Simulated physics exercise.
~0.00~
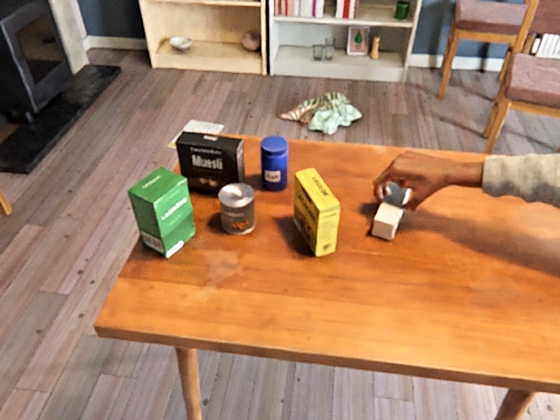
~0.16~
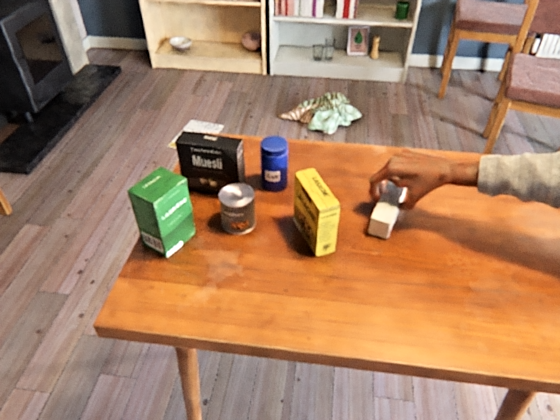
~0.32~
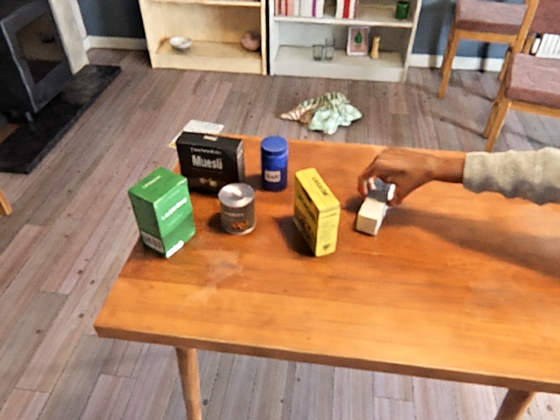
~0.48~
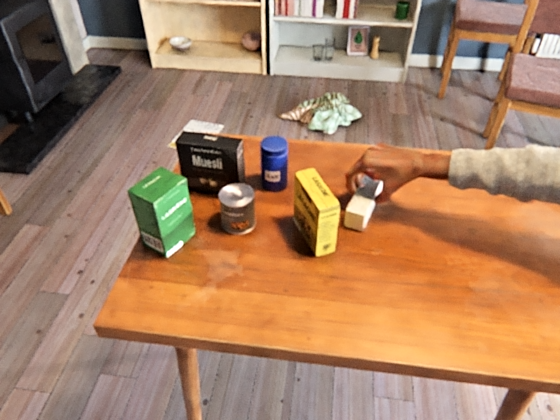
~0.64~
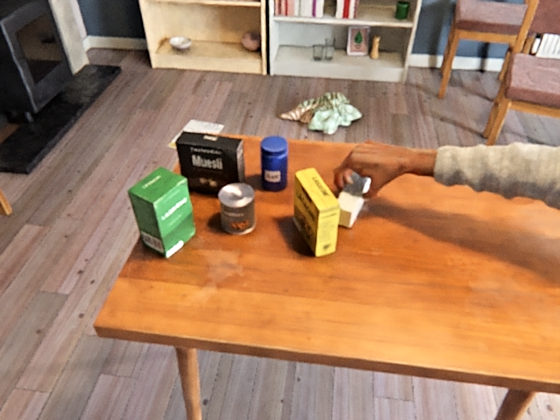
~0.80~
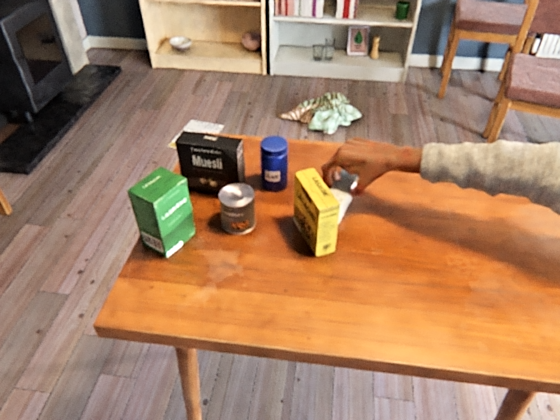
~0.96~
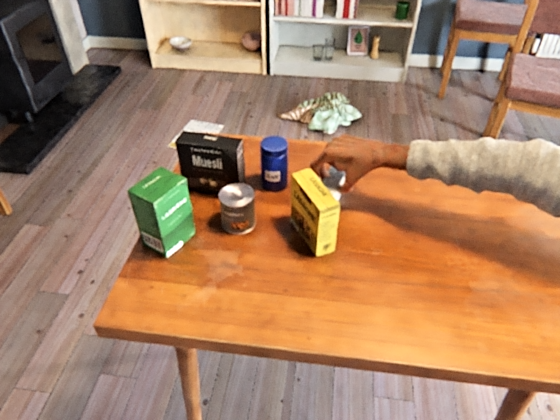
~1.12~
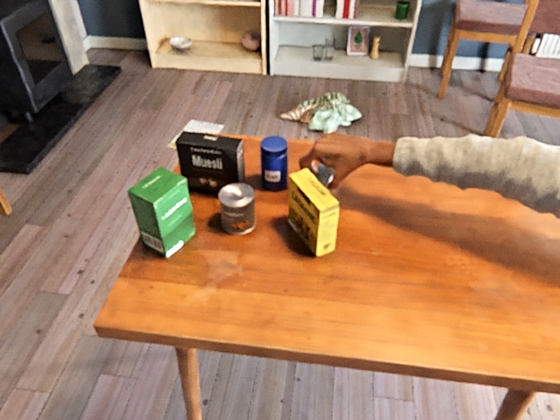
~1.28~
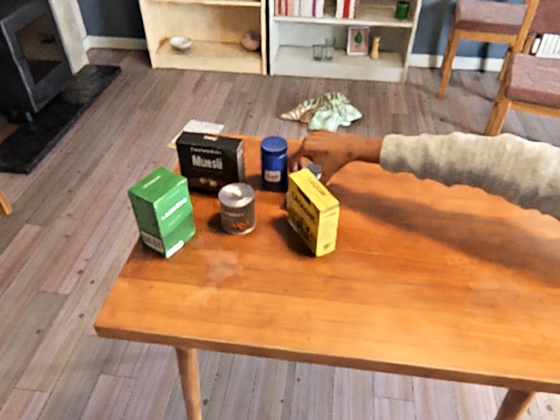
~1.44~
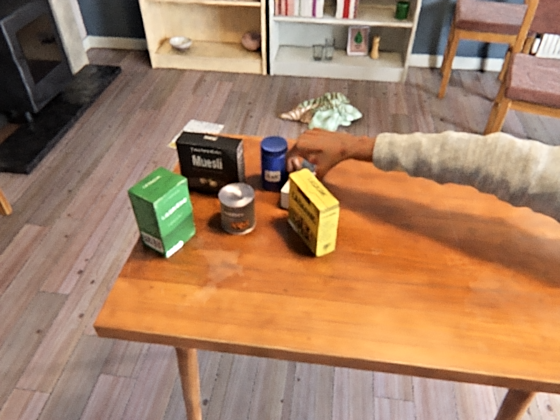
In this clip, a hand slides a small pale block leftward across a wooden table holding two cartons, a yellow packet, a tin and a blue jar, passing behind the packet and ending beside the jar, with the items standing almost exactly where they were.
